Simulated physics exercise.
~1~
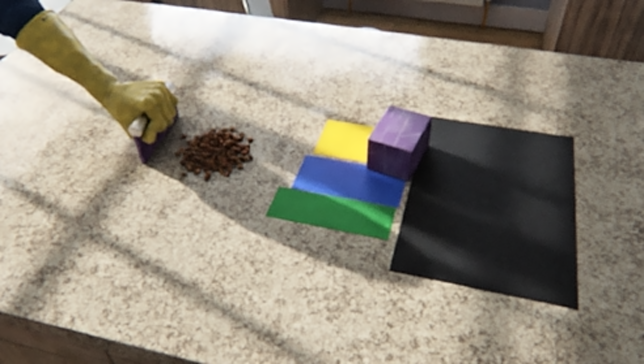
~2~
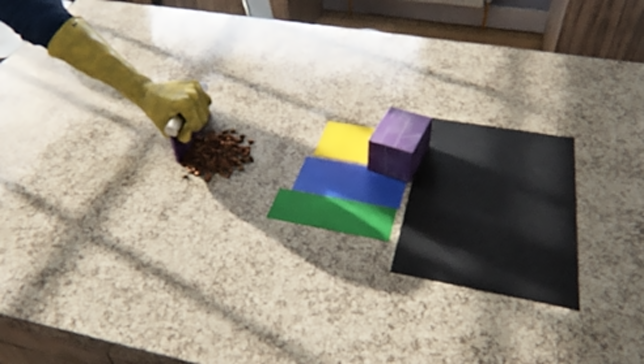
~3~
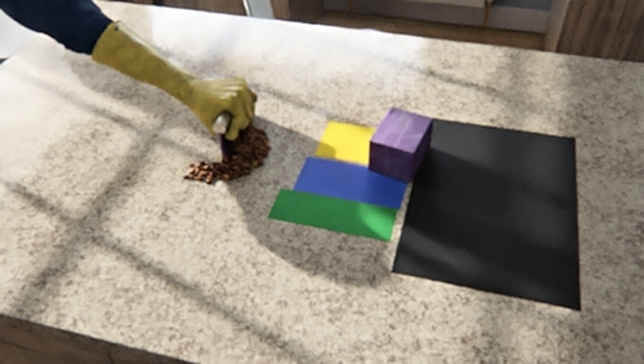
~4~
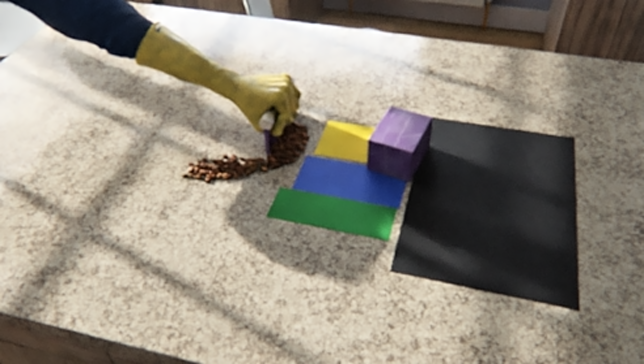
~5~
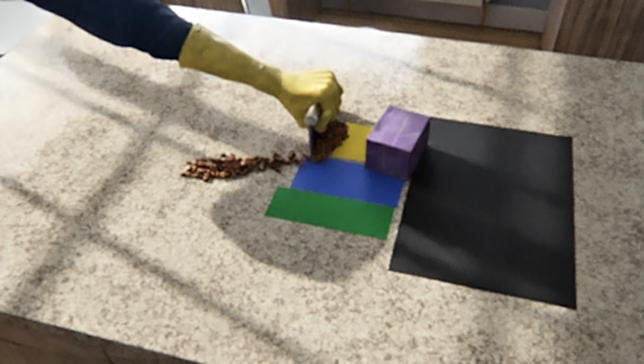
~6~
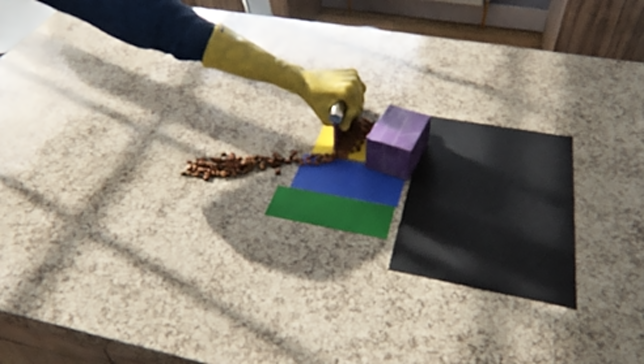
A yellow-gloved hand scrapes brown bits rightward into a trail, some ending on the yellow mat.
